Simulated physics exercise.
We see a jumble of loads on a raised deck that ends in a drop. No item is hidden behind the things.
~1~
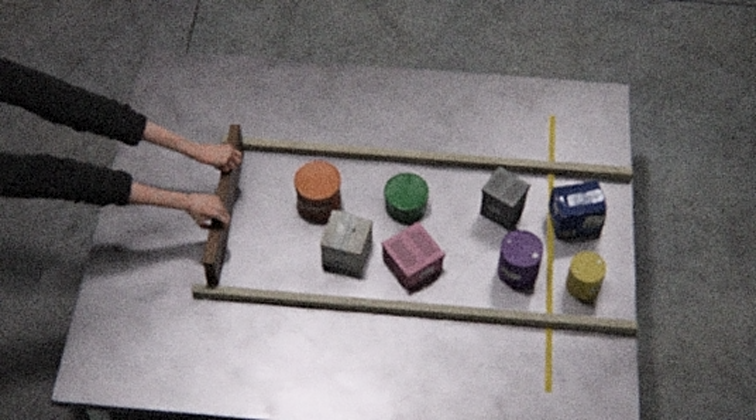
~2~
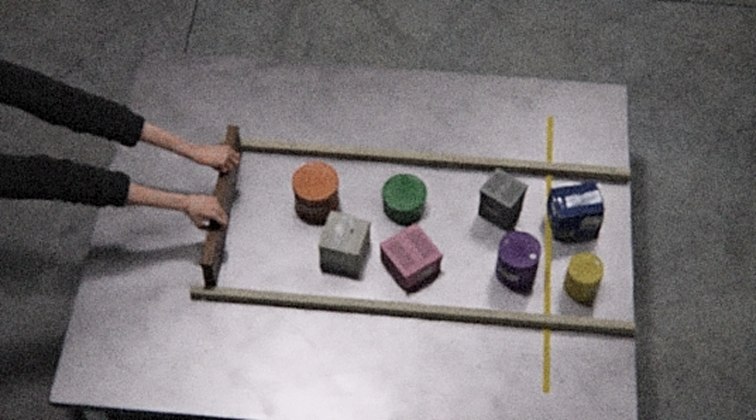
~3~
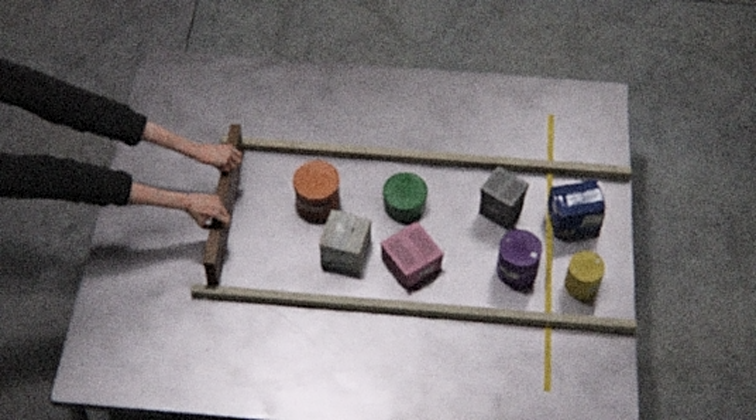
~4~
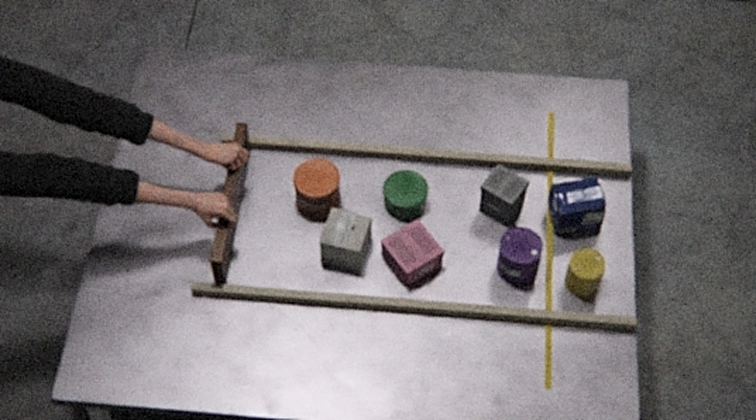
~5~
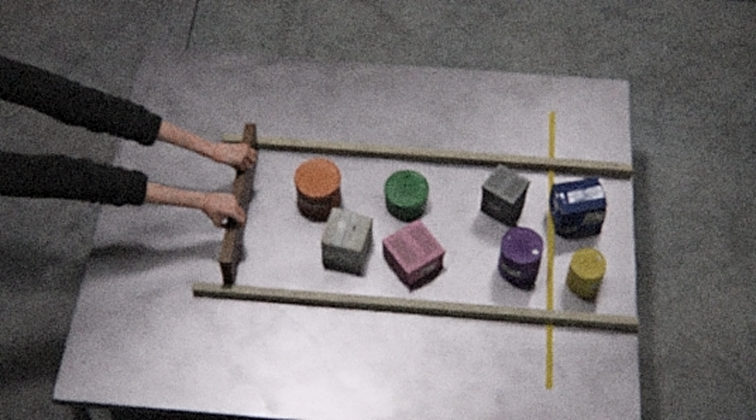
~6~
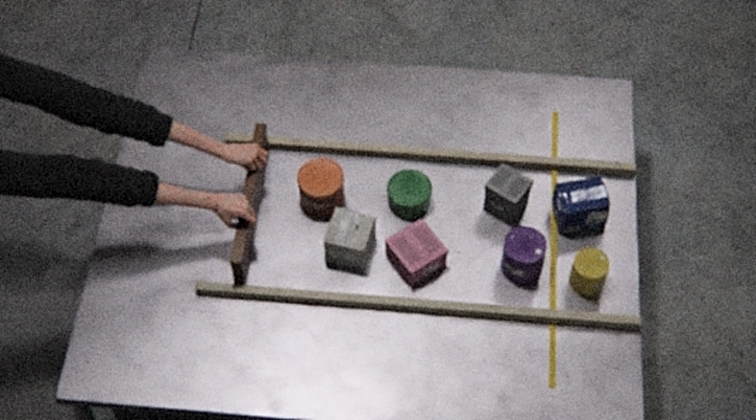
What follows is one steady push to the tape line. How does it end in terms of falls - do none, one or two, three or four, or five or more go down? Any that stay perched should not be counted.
In the end, three or four go down.
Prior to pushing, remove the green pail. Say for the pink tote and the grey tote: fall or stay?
Result - pink tote: It stays aboard; grey tote: It stays aboard.
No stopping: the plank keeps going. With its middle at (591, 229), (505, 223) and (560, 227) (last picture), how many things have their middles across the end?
By position: 5 / 1 / 3.
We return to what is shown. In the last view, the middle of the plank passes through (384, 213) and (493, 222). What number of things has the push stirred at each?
Moved so far: 4, then 8.
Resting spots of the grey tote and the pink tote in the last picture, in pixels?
In the last picture the grey tote sits at (614, 197) while the pink tote sits at (620, 279).
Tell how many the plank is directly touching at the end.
At rest, 3 are in contact.
Early on, none off yet; yellow canister at rest near (589, 272); blue parcel at rest near (580, 205); purple canister at rest near (524, 255).
A while later, none off yet; yellow canister at rest near (589, 272); blue parcel at rest near (581, 205); purple canister travelled a little near (531, 256).
Further along, none off yet; yellow canister travelled about its own width near (642, 283); blue parcel travelled about its own width near (634, 215); purple canister travelled well along near (607, 263).
Finally, the number that fall off is three or four; lost, purple canister, blue parcel and yellow canister.
